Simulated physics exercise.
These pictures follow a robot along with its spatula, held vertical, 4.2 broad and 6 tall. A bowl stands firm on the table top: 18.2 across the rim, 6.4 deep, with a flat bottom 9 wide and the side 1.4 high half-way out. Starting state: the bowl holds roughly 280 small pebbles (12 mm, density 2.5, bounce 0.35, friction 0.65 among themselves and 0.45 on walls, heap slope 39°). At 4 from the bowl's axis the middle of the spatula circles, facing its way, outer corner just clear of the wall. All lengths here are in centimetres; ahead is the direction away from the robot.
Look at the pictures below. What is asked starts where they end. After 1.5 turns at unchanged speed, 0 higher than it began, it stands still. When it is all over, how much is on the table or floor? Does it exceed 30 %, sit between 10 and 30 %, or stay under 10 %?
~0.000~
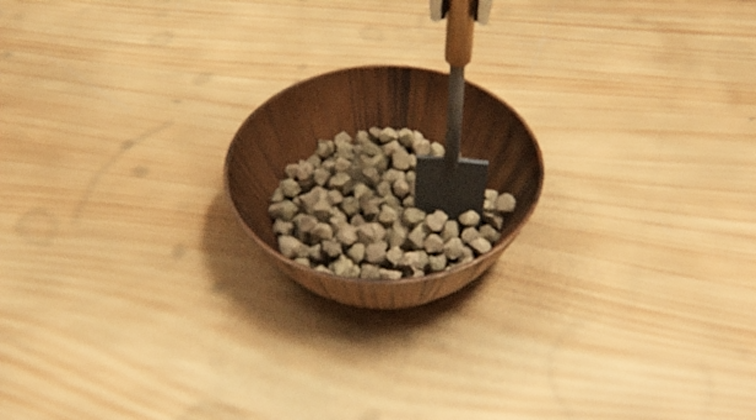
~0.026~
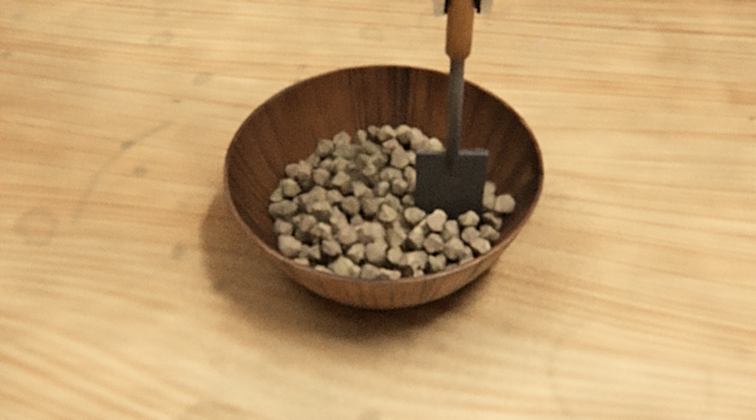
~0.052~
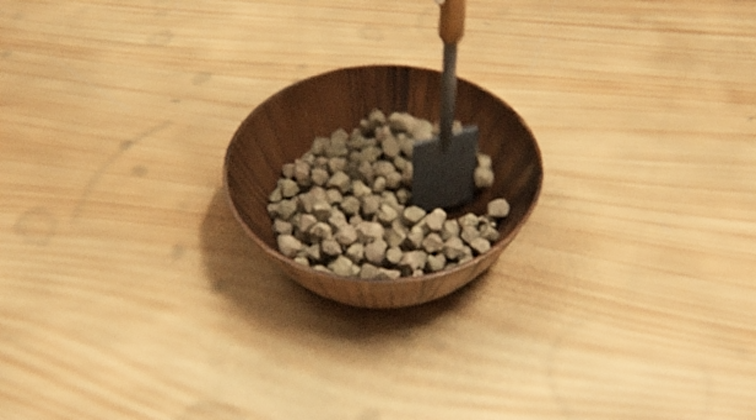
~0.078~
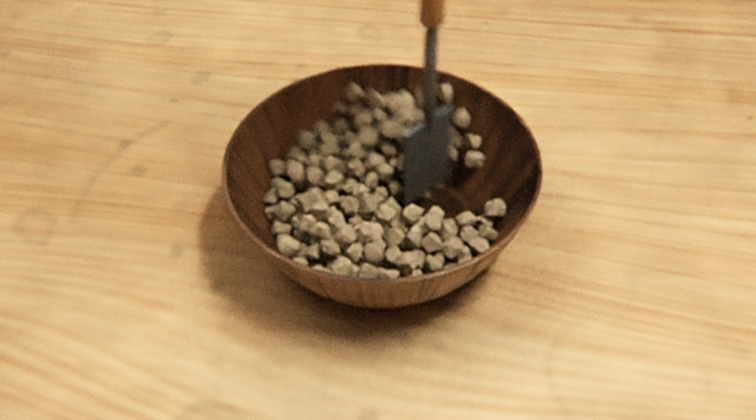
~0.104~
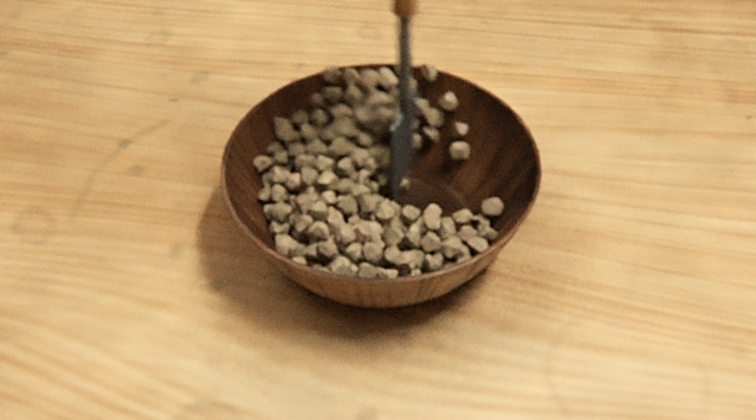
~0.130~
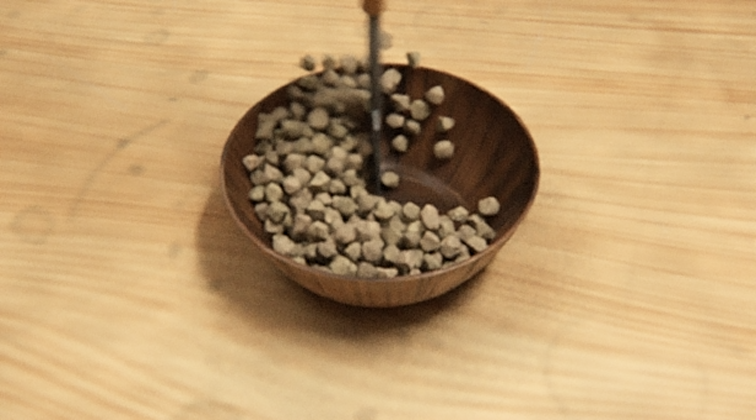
It exceeds 30 %.
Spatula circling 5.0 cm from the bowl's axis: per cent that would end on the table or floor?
Then about 45 per cent.
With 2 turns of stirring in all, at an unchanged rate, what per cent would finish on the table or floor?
Then roughly 45 percent.
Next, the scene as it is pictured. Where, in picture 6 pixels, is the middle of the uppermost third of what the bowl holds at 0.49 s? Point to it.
Near pixel (400, 103).
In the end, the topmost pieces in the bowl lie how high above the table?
Some 6.5 cm.
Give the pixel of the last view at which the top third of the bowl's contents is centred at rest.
Around (311, 253).
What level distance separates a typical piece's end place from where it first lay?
I'd put it at roughly 11 centimetres.
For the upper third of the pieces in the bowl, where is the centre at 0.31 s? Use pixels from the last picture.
The top third is centred near (398, 244) in the last picture.
After 0.31 s, 270° round, highest piece 10 above the table; 237 in the bowl, 15 on the table or floor, 30 in flight or on the tool.
After 0.49 s, 78° round, highest piece 9 above the table; 198 in the bowl, 69 on the table or floor, 15 in flight or on the tool.
After 0.78 s, 180° round, highest piece 7 above the table; 172 in the bowl, 109 on the table or floor, 1 in flight or on the tool.
After 1.48 s, 180° round, highest piece 7 above the table; 172 in the bowl, 110 on the table or floor.
At rest, 172 in the bowl, 110 on the table or floor. That is 39 % on the table or floor.
